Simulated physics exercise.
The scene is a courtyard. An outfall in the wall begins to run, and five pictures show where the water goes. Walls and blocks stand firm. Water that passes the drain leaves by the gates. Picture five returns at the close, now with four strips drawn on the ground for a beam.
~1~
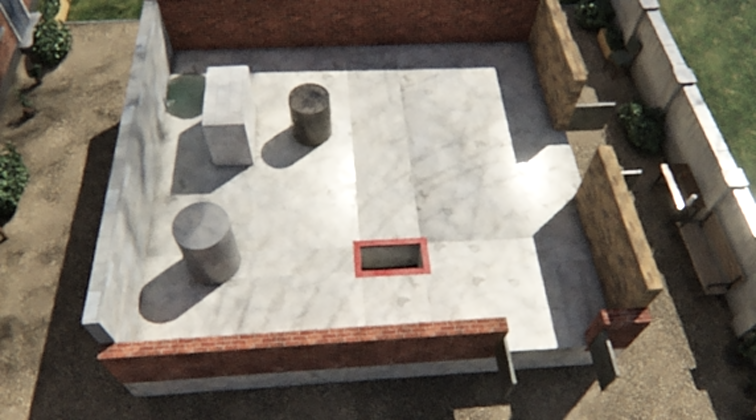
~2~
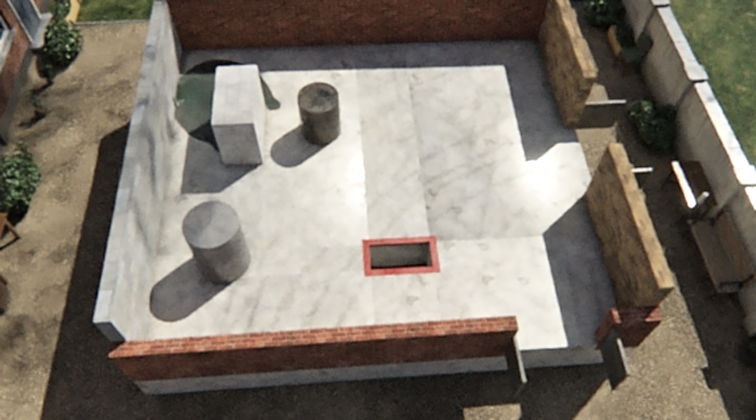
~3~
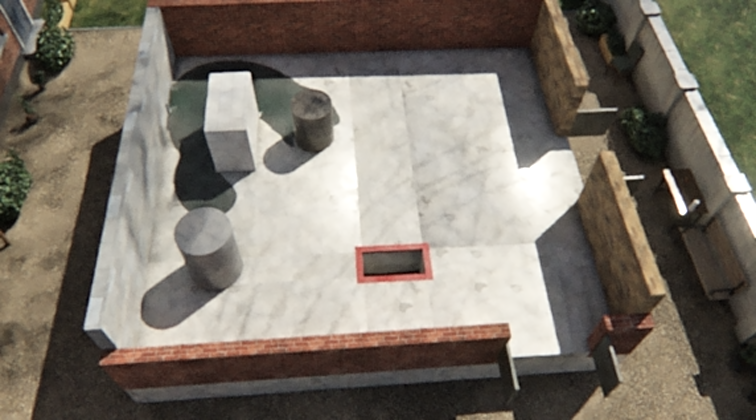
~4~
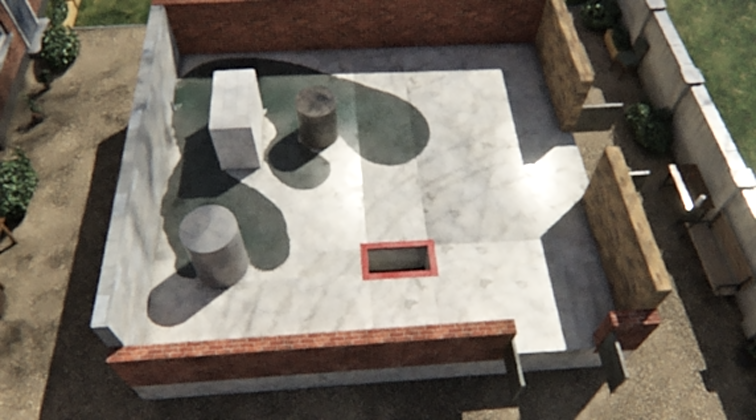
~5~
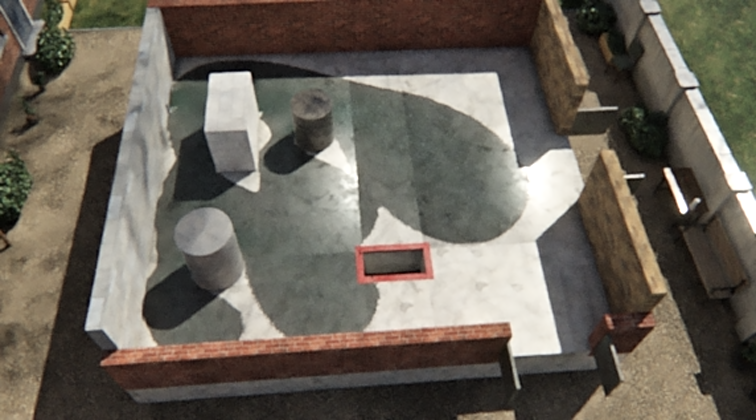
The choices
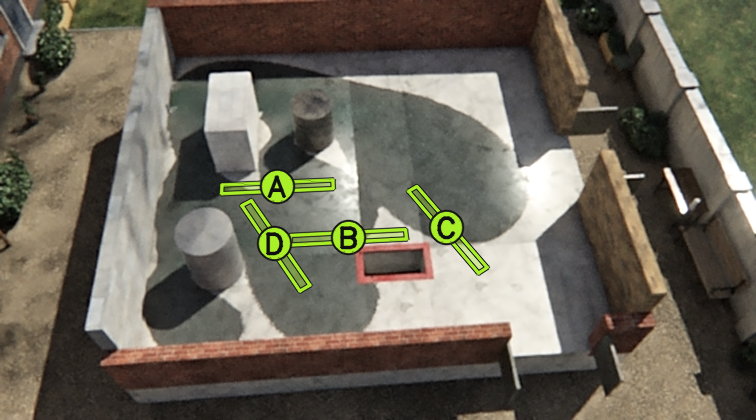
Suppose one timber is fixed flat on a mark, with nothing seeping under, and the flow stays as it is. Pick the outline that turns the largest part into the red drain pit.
Choose C.
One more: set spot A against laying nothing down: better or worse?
Spot A is worse.
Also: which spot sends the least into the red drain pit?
B.
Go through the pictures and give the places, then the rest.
In the first frame, outfall at (166, 91); red drain pit at (392, 257); open gate at (541, 335); open gate at (564, 163); front seen at (186, 116), 2 % of the ground wet; red drain pit still dry.
In the second frame, front seen at (268, 99), 5 % of the ground wet; red drain pit still dry.
In the third frame, front seen at (226, 199), 12 % of the ground wet; red drain pit still dry.
In the fourth frame, front seen at (421, 140), 24 % of the ground wet; red drain pit still dry.
In the fifth frame, front seen at (520, 201), 47 % of the ground wet; red drain pit still dry.
On the marked copy, A from (221, 189) to (333, 184); B from (290, 240) to (406, 234); C from (412, 188) to (482, 270); D from (246, 203) to (304, 288).
With A, about 8 % of the stream goes into the red drain pit, about 92 % out by the gates.
With B, next to none of the stream goes into the red drain pit, about 99 % out by the gates.
With C, about 14 % of the stream goes into the red drain pit, about 86 % out by the gates.
With D, about 9 % of the stream goes into the red drain pit, about 91 % out by the gates.
